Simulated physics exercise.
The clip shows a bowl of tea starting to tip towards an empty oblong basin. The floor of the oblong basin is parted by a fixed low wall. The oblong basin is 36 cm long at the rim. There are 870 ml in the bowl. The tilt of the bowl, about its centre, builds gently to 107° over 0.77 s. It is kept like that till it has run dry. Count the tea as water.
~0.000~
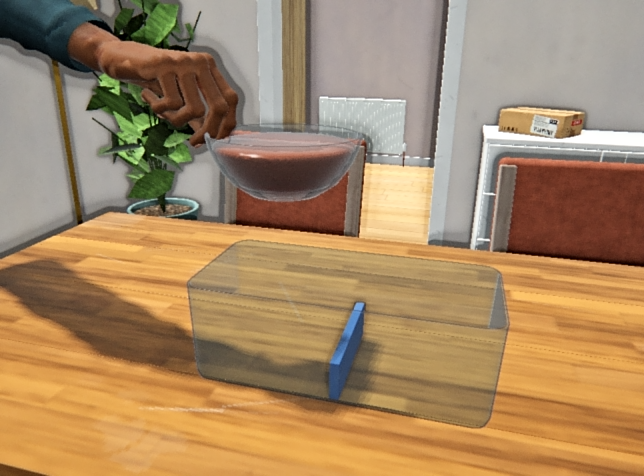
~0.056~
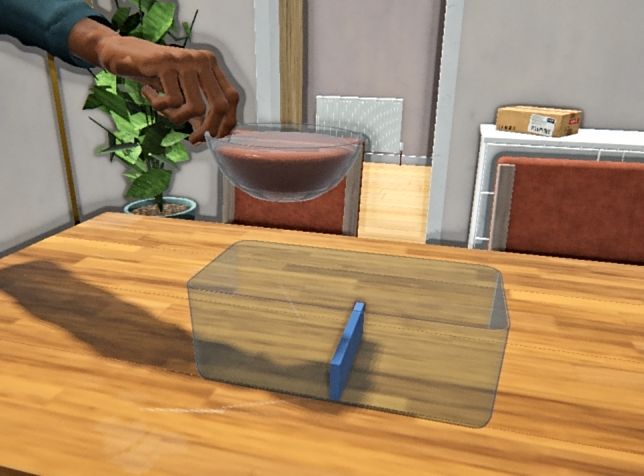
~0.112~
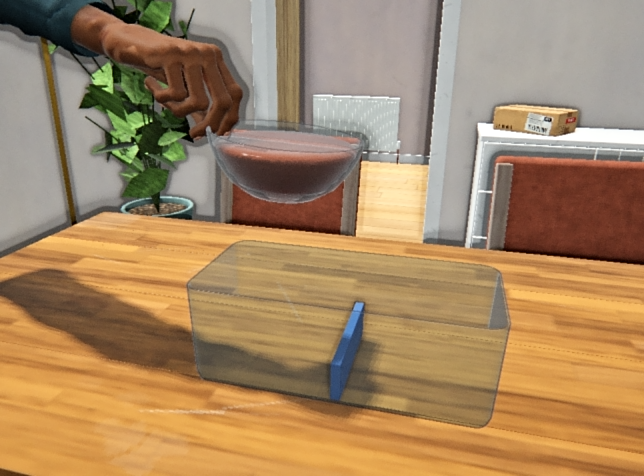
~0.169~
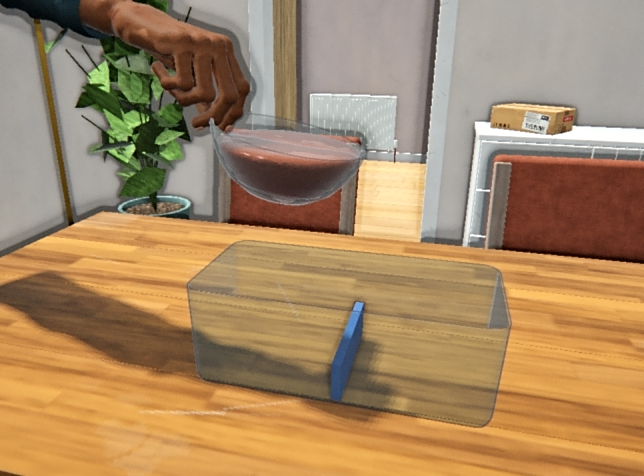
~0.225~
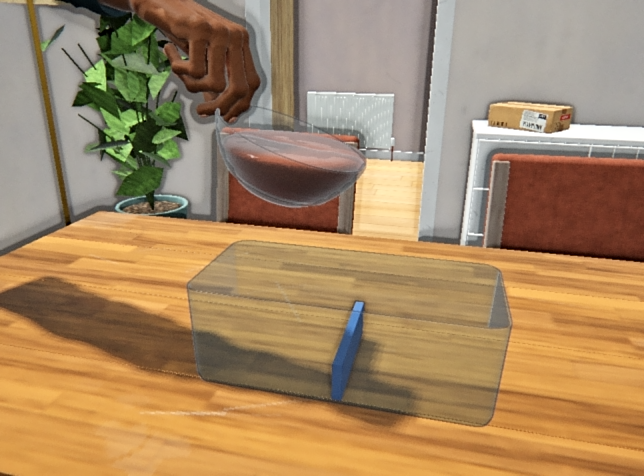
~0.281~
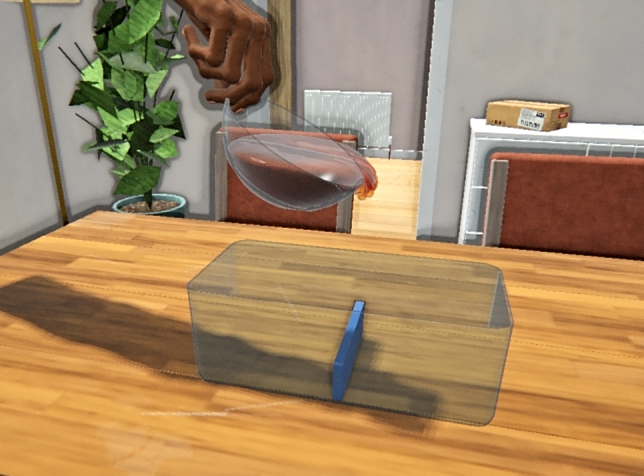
In the video, a hand holds a clear bowl of reddish-brown liquid above an empty transparent oblong basin with a blue divider, then gradually tilts the bowl to the right until some liquid starts passing over its edge.
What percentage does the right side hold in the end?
The far part has some 83 per cent.
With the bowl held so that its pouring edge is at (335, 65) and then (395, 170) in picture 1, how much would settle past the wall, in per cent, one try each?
In turn about 75 and 90 per cent.
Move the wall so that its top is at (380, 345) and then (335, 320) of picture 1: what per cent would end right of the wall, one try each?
First 55, then 90 per cent.
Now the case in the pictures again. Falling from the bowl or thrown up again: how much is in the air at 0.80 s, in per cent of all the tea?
Near 2 in a hundred.
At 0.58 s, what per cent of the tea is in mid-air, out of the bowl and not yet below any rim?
About 24 per cent.
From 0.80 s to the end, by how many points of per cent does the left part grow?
About 2 per cent.
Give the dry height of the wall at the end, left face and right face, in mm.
Some 44 mm on the left and 22 mm on the right.
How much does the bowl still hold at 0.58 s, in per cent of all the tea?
Some 6 per cent.
After 0.58 s the tilt is 91° and 6 per cent is still to pour, 0 is left of the wall and 69 right of it.
After 0.80 s the tilt is 107° and 0 per cent is still to pour, 14 is left of the wall and 84 right of it.
After 1.02 s the tilt is 107° and 0 per cent is still to pour, 16 is left of the wall and 83 right of it.
After 1.27 s the tilt is 107° and 0 per cent is still to pour, 16 is left of the wall and 83 right of it.
In the end 16 per cent lies left of the wall, 83 right of it and 1 outside.
